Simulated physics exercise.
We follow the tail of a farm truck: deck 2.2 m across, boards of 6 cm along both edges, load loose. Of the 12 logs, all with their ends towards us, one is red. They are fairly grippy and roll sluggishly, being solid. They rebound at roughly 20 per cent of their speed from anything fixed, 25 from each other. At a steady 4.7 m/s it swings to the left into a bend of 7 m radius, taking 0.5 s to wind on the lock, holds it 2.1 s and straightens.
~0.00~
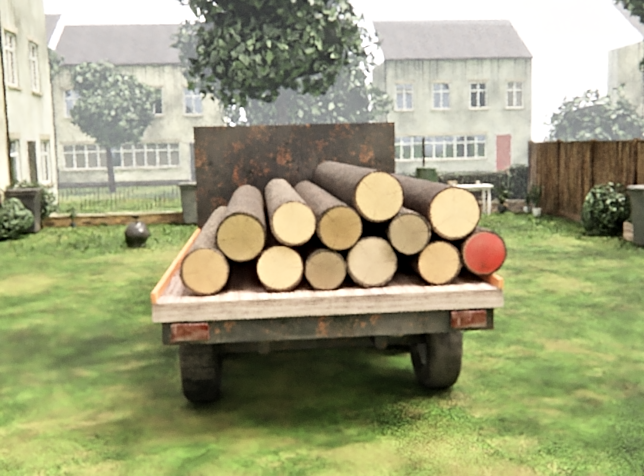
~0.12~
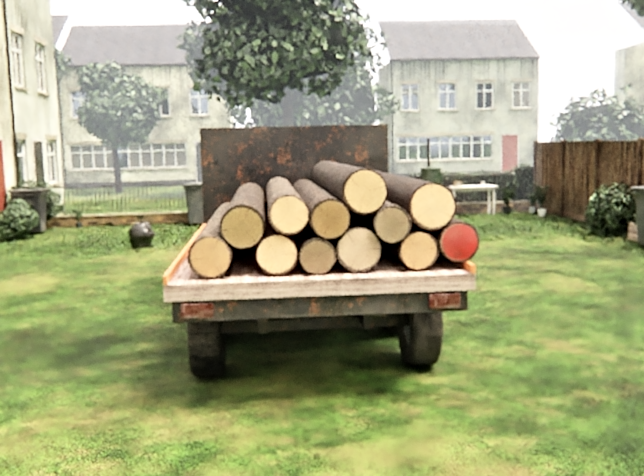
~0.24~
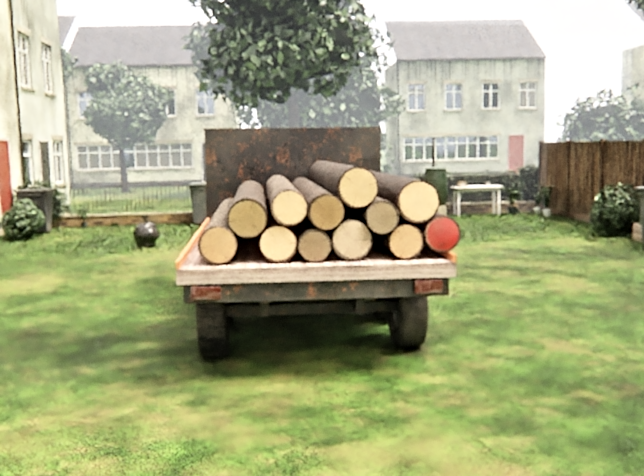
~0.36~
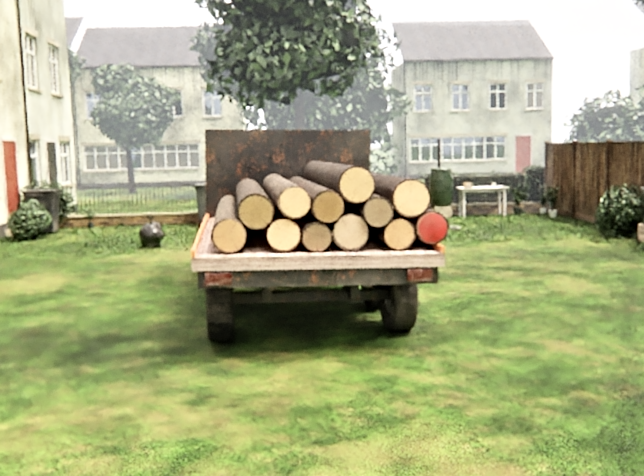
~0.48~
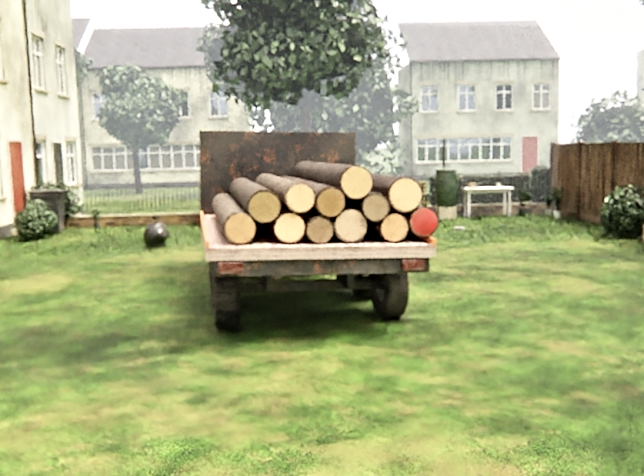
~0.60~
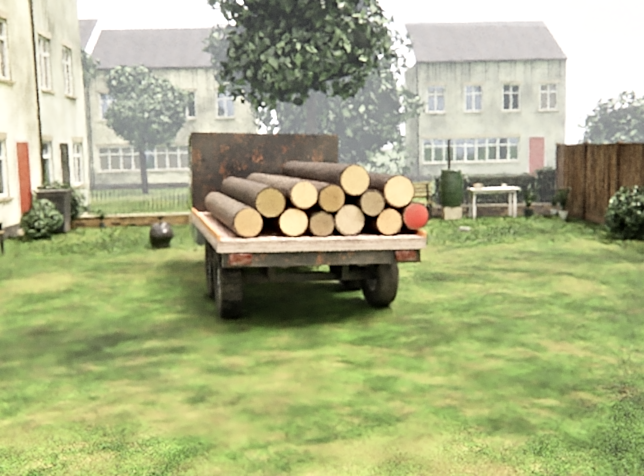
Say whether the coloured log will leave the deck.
Red falls off.
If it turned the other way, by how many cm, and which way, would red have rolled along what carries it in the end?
Some 135 cm leftwards.
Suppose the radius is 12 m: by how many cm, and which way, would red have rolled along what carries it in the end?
About 0 cm to the right.
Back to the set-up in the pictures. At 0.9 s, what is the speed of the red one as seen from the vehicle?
About 0.6 m/s.
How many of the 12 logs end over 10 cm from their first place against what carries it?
12 of them.
Then, 0.9 s in, red is over the right board and falling; 1 off so far.
Then, 1.1 s in, red is over the right board and falling; 2 off so far.
In the end (3.2 s), red is over the right board and gone; 5 off so far.
